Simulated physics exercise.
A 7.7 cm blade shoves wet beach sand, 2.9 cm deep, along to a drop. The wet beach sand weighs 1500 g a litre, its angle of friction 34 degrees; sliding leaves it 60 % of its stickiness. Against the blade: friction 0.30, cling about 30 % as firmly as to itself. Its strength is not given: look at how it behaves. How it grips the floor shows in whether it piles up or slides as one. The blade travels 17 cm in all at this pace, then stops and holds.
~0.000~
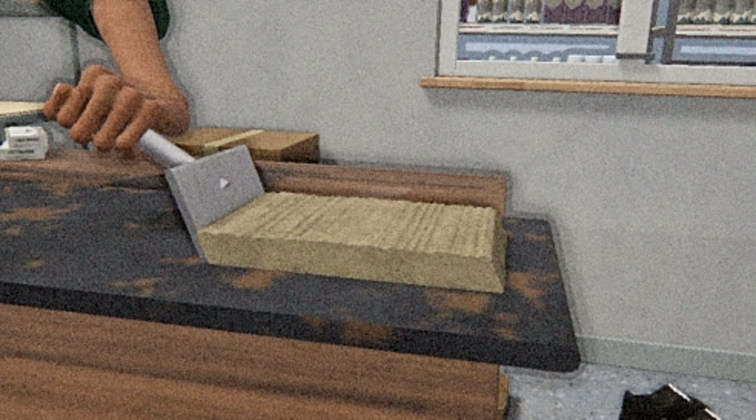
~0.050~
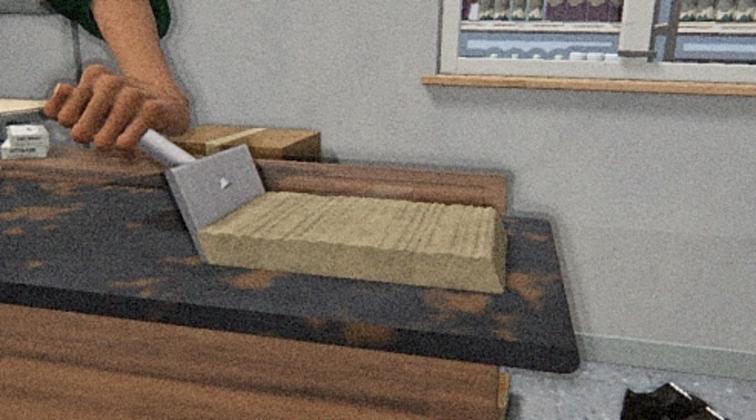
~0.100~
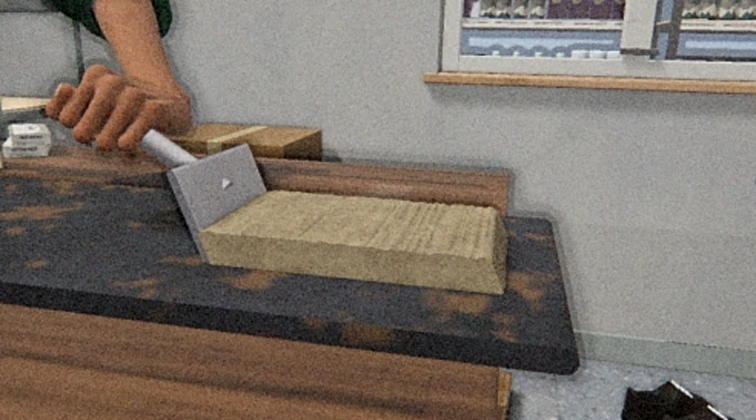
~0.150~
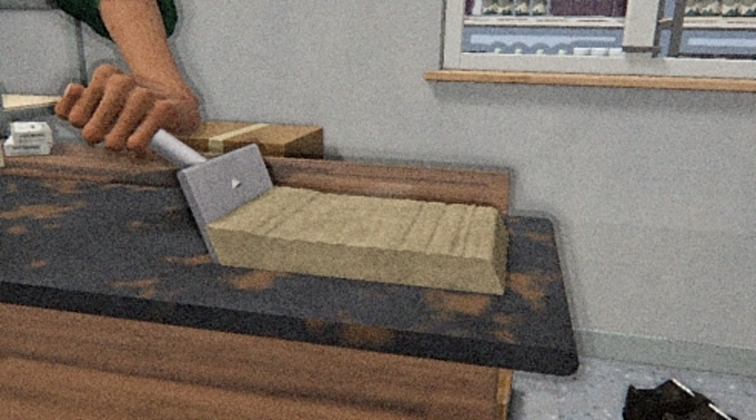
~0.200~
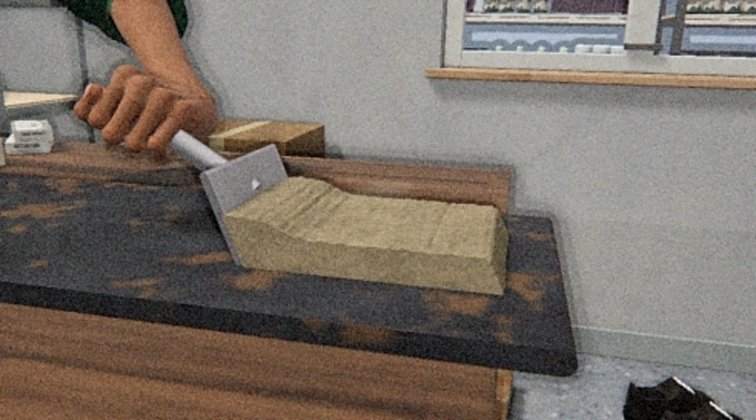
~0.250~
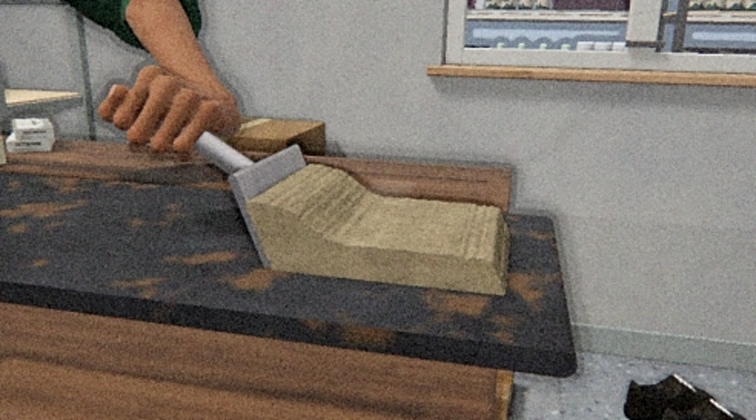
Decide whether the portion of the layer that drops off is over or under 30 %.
The result is under 30 %.
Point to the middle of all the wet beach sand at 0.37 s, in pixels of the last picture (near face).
Near (404, 254).
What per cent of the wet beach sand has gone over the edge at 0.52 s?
Some 0 per cent.
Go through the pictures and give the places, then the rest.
Foot of the blade at (209, 264), not yet moved; leading edge of the wet beach sand at (503, 292), piled 2.9 cm high, in the first picture.
Foot of the blade at (209, 264), not yet moved; leading edge of the wet beach sand at (503, 293), piled 2.9 cm high, in the second picture.
Foot of the blade at (211, 264), not yet moved; leading edge of the wet beach sand at (503, 293), piled 2.9 cm high, in the third picture.
Foot of the blade at (221, 265), moved 1.0 cm; leading edge of the wet beach sand at (503, 294), piled 3.3 cm high, in the fourth picture.
Foot of the blade at (243, 267), moved 3.1 cm; leading edge of the wet beach sand at (502, 294), piled 4.5 cm high, in the fifth picture.
Foot of the blade at (272, 270), moved 5.7 cm; leading edge of the wet beach sand at (504, 294), piled 5.8 cm high, in the sixth picture.
After 0.37 s, 0 % has gone over the edge.
After 0.52 s, 0 % has gone over the edge.
After 0.67 s, 17 % has gone over the edge.
After 0.81 s, 18 % has gone over the edge.
After 0.87 s, at the end, 18 % has gone over the edge.
